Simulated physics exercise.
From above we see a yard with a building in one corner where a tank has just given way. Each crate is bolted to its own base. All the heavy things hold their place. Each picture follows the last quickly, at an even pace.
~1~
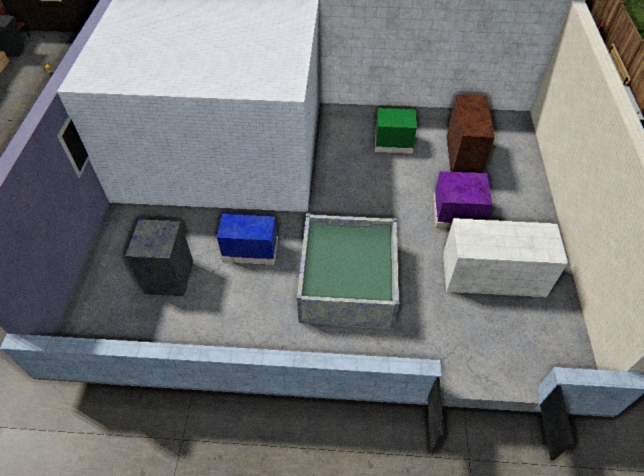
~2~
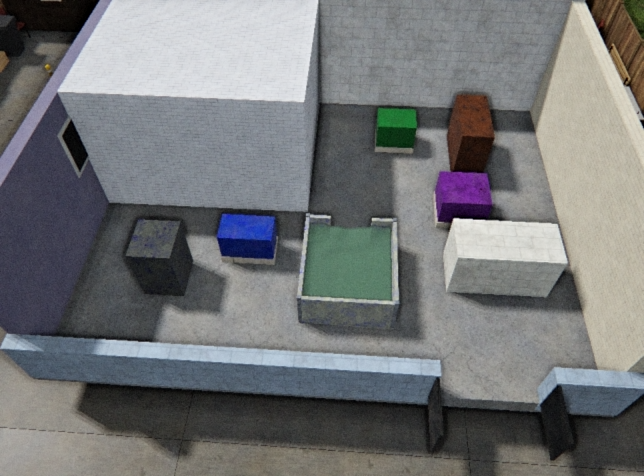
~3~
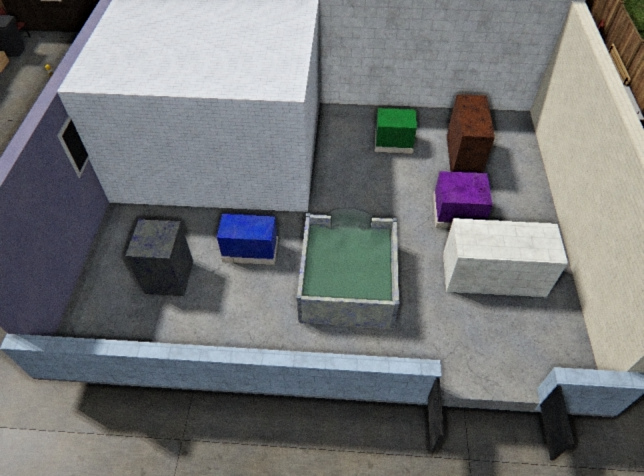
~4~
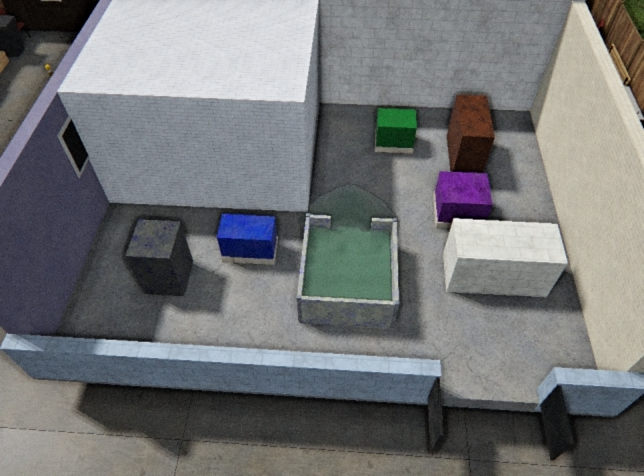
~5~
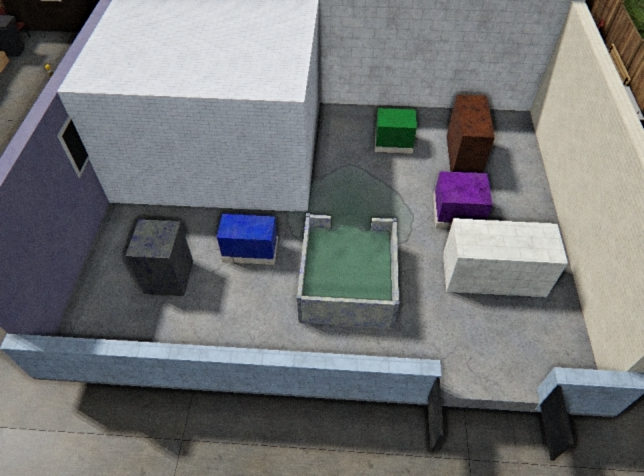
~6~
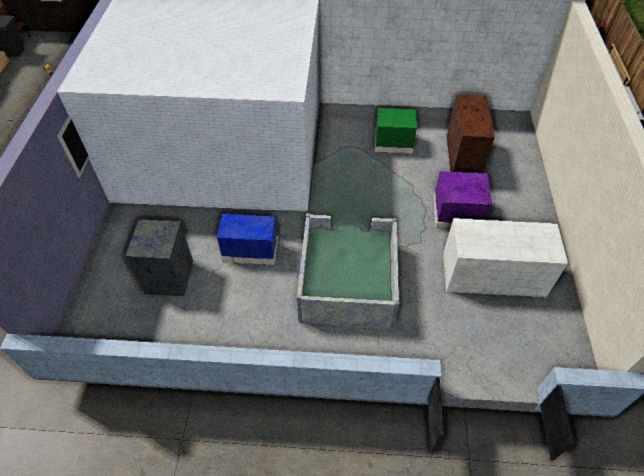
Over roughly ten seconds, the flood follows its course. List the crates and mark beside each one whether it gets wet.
Green crate - gets wet; purple crate - stays dry; blue crate - stays dry.
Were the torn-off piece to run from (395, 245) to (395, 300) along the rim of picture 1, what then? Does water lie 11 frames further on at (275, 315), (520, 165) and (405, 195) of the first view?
Spot one: Spared by the leak. Spot two: Spared by the leak. Spot three: Reached by the flood.
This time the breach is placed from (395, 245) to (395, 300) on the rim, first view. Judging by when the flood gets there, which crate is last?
My pick is the crate marked blue.
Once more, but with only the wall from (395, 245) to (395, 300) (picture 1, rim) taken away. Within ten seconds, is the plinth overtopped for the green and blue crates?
In that case the green crate is never flooded and the blue crate is never flooded.
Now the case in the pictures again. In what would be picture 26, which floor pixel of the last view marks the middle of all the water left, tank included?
Near pixel (369, 193).
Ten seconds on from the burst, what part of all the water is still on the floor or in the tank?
Roughly 100 per cent.
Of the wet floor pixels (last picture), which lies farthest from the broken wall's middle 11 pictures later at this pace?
Point: (456, 111) in the last picture's pixels.
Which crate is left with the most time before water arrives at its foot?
I'd say the blue one is last.
A moment on, water covers 20 % of the floor; the green crate water round its plinth, the purple crate water round its plinth, the blue crate water round its plinth.
Next, water covers 25 % of the floor; the green crate water round its plinth, the purple crate water round its plinth, the blue crate water round its plinth.
Then, water covers 30 % of the floor; the green crate water round its plinth, the purple crate water round its plinth, the blue crate water round its plinth.
Later, water covers 45 % of the floor; the green crate water round its plinth, the purple crate water round its plinth, the blue crate water round its plinth.
In the end, water covers 65 % of the floor; the green crate was topped, the purple crate stayed above the water, the blue crate stayed above the water.
